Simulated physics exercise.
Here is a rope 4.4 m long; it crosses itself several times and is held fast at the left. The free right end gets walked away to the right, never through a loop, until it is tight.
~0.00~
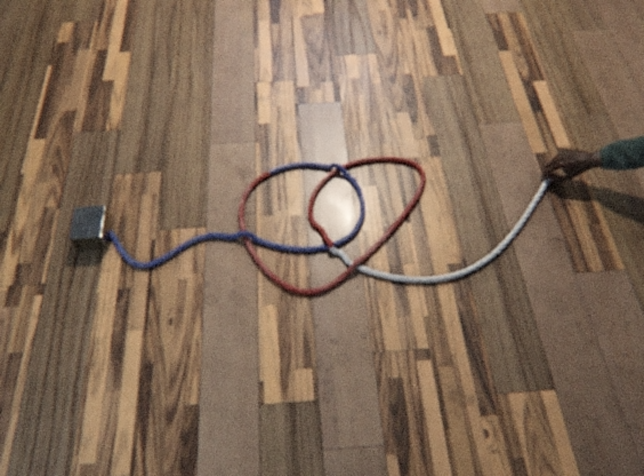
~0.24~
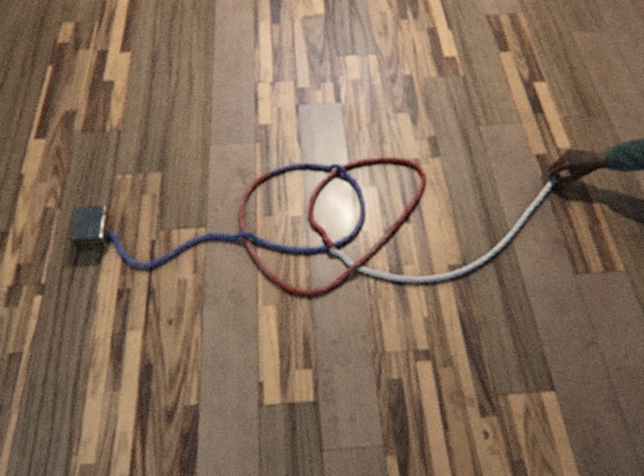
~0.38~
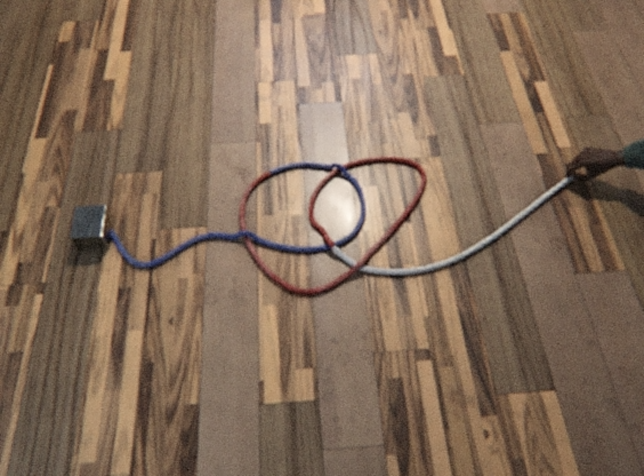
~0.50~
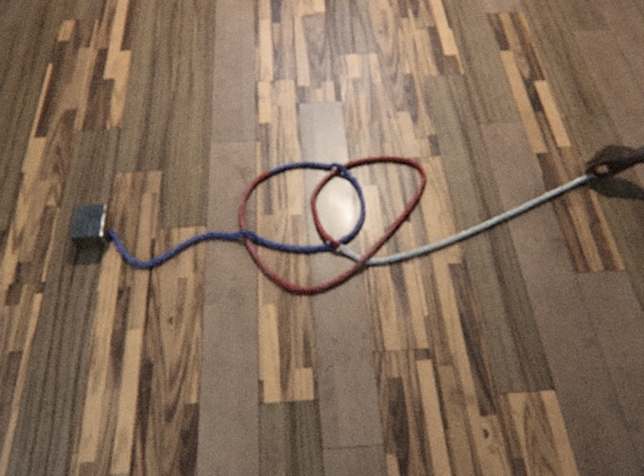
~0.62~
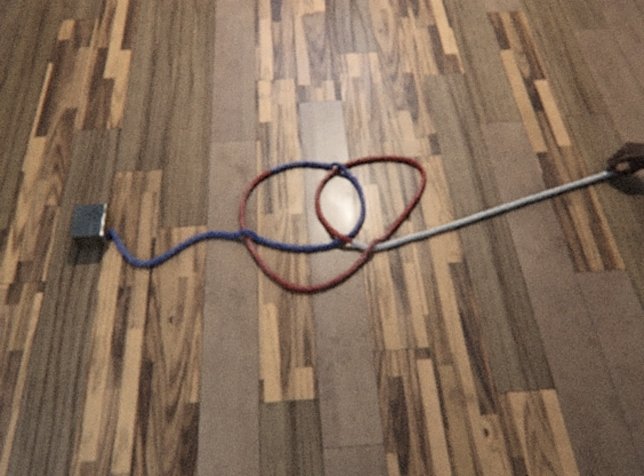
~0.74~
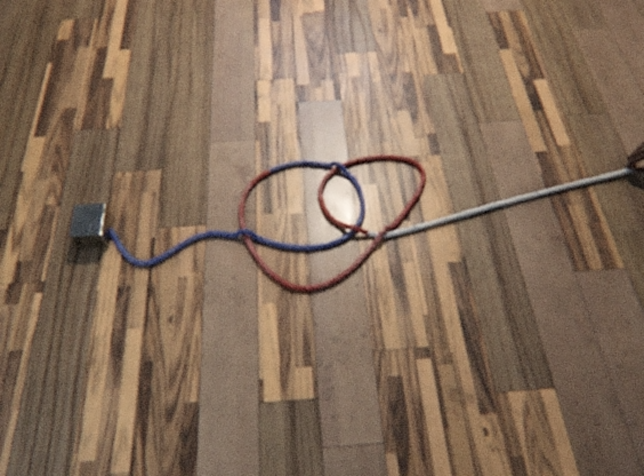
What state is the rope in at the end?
Pull it and the tangle grips.
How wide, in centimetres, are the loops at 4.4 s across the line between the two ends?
At that time the loops are roughly 6 cm wide.
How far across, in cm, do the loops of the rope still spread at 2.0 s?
Width: Approx. 38 cm.
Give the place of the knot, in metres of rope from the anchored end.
Distance from fixed end: Around 1.4 m.
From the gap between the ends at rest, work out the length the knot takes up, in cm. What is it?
Roughly 30 centimetres.
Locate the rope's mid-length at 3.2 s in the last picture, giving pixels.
I'd put it somewhere around (430, 208).
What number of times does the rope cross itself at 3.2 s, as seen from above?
The number is 4.
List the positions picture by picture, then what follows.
In the first frame, crossings (246, 237) blue over red, (326, 247) red over blue, (339, 169) blue over red, (356, 266) red over white; rope runs through (212, 235) (319, 165) (340, 280) (334, 173) (480, 264); grip (548, 179).
In the second frame, rope runs through (212, 236) (339, 281) (480, 262); grip (554, 180).
In the third frame, rope runs through (212, 235) (340, 280) (480, 246); grip (571, 178).
In the fourth frame, rope runs through (212, 234) (341, 279) (485, 225); grip (591, 175).
In the fifth frame, rope runs through (212, 234) (341, 278) (498, 210); grip (611, 173).
In the sixth frame, rope runs through (212, 233) (319, 164) (341, 277) (334, 171) (514, 200); grip (631, 170).
By 2.0 s, the ends are 2.5 m apart, loops still 38 cm across.
By 3.2 s, the ends are 3.2 m apart, loops still 10 cm across.
By 4.4 s, the ends are 4.0 m apart, with a tight lump 1.4 m from the fixed end.
By 5.6 s, the ends are 4.1 m apart, loops still 7 cm across.
By 5.9 s, the ends are 4.1 m apart, loops still 7 cm across.
